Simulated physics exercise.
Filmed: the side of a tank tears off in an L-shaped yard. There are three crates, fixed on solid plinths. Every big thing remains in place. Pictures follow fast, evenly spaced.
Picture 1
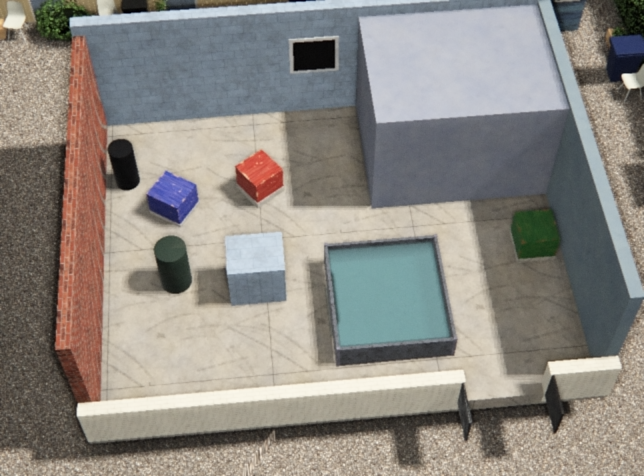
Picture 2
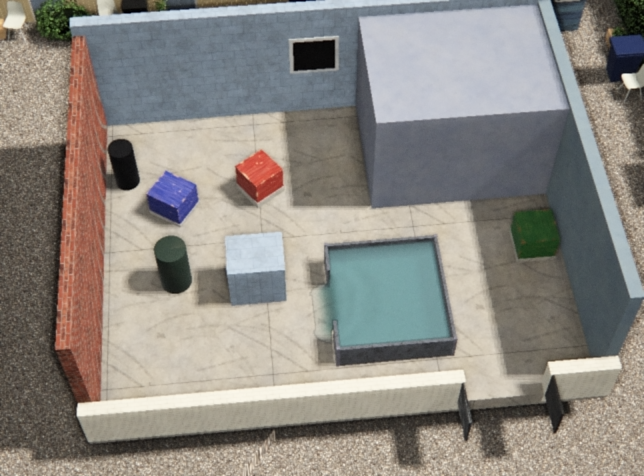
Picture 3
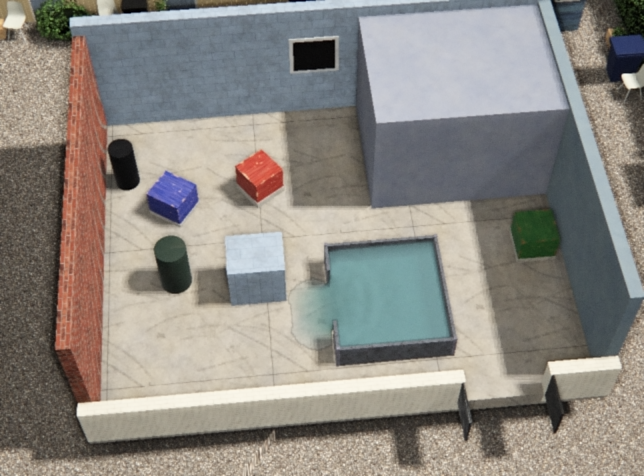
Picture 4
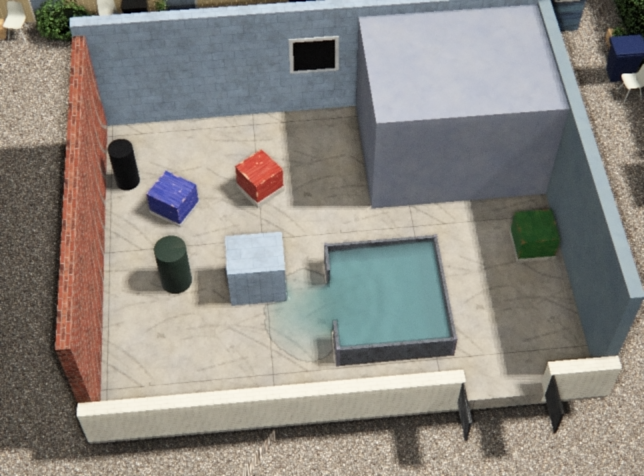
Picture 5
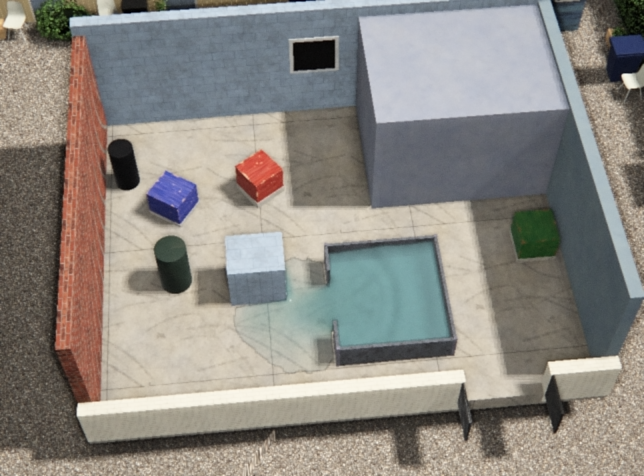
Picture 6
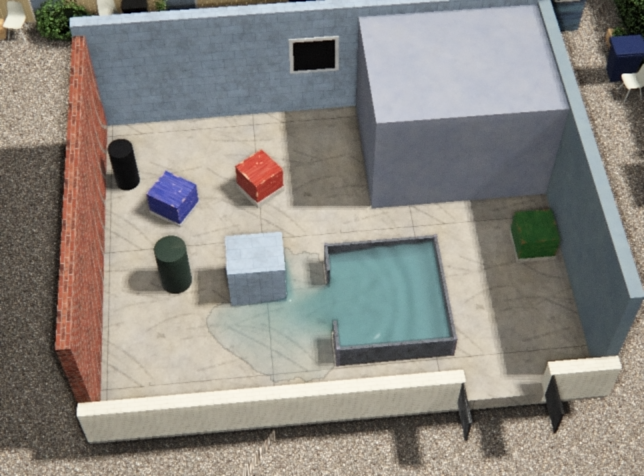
A square tank of teal water stands right of centre in a walled yard, seen from a fixed view high above. Around it are a pale blue block, red and blue crates, dark green and black cylinders, a green box at right and a big grey block behind. The tank's left side opens, and water pours out, spreading leftward in a thin sheet past the pale block's base.
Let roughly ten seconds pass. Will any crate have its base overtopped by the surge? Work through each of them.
The red crate will not even get damp, the blue crate will be wet, the green crate will not even get damp.
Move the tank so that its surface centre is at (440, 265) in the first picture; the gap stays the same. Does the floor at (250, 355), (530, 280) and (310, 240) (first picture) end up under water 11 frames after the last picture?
First drenched; next unwetted; last drenched.
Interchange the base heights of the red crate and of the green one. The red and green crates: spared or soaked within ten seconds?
Well, red stays untouched and green stays untouched then.
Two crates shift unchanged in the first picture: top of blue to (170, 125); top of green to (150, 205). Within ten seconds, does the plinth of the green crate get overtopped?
Well, the green one goes wet in the end.
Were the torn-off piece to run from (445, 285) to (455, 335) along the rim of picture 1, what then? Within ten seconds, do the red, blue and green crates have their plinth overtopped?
Here goes: Red crate - left alone; blue crate - left alone; green crate - hit.
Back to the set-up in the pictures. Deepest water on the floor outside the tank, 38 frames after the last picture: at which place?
Roughly (107, 196).
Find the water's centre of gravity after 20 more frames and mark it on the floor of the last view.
Roughly (288, 315).
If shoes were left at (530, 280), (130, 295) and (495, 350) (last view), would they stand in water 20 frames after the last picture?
First spared, second inundated, third spared.
A moment on, water covers 20 % of the floor; the red crate not reached, the blue crate not reached, the green crate not reached.
Next, water covers 30 % of the floor; the red crate water round its plinth, the blue crate not reached, the green crate not reached.
Then, water covers 40 % of the floor; the red crate water round its plinth, the blue crate water round its plinth, the green crate not reached.
Later, water covers 55 % of the floor; the red crate water round its plinth, the blue crate water round its plinth, the green crate not reached.
In the end, water covers 75 % of the floor; the red crate stayed above the water, the blue crate was topped, the green crate stayed above the water.
